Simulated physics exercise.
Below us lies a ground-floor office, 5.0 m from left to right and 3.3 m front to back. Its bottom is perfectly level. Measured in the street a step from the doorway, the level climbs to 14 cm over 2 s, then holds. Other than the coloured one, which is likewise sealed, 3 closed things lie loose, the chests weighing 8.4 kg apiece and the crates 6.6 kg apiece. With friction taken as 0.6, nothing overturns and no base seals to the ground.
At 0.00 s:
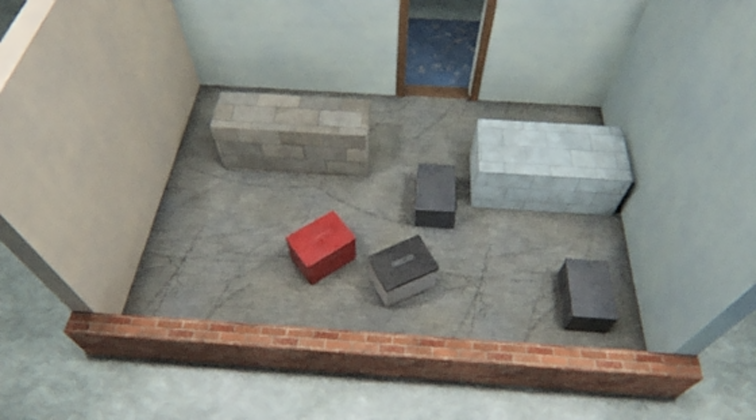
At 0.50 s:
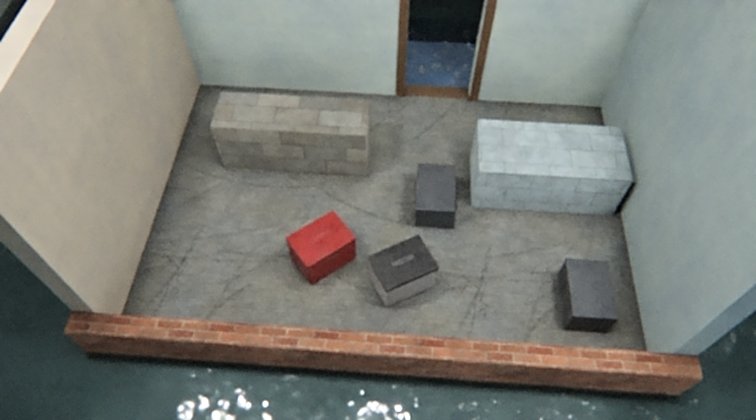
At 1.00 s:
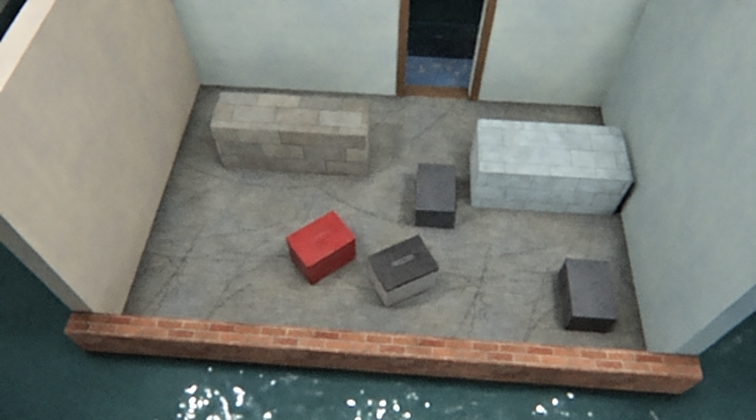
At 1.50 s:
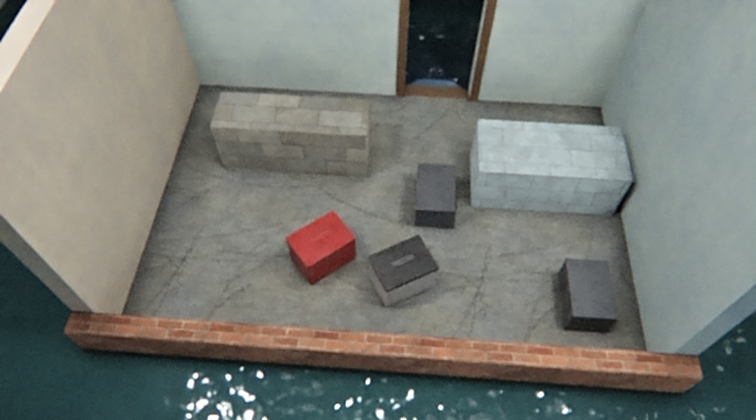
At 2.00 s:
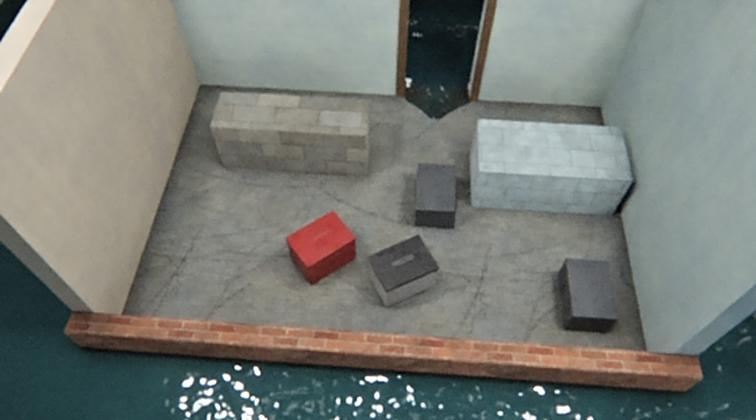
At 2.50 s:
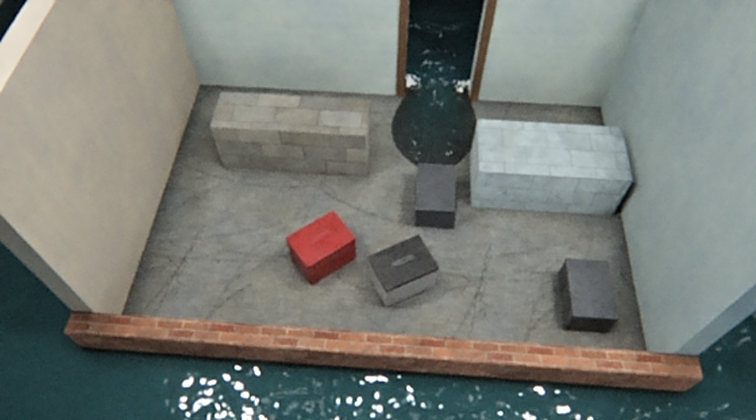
Dark water spreads outside a ground-floor room seen from above, glinting beyond the low brick wall at the front and filling the doorway at the back. Inside are a red chest near the middle, a grey box with a dark top beside it, two dark boxes farther right, and long pale blocks at left and right. The water then slips through the doorway and widens across the floor towards the nearer dark box, while the objects and camera stay still.
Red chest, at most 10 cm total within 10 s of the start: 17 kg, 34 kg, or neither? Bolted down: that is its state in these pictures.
Final guess: It can do with the lighter ballast.
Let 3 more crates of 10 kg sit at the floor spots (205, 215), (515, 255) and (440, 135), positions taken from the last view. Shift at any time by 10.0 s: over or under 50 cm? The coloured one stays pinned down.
In the order given, within the mark, then within the mark, and last beyond the mark.
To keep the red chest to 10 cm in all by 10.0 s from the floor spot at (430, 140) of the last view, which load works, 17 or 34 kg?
Note: Heavier only OK.
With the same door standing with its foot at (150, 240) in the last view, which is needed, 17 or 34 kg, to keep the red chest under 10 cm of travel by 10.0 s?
In that case the smaller load will do.
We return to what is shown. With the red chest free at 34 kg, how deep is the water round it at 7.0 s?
Close to 2 cm deep.
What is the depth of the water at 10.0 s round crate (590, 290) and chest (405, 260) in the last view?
I'd put it at 4 cm and 7 cm respectively.
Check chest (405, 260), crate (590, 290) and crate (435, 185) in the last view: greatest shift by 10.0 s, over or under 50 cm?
The three come out further, not as far, further, in that order.
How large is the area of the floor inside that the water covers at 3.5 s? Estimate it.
I'd estimate close to 3.5 m2.
After 3.5 s the red chest would be 0 cm from its start with 17 kg and 0 cm from its start with 34 kg; 0 cm of water round it then.
After 4.5 s the red chest would be 0 cm from its start with 17 kg and 0 cm from its start with 34 kg; 2 cm of water round it then.
After 7.0 s the red chest would be 0 cm from its start with 17 kg and 0 cm from its start with 34 kg; 2 cm of water round it then.
After 10.0 s the red chest would be 0 cm from its start with 17 kg and 0 cm from its start with 34 kg; 3 cm of water round it then.
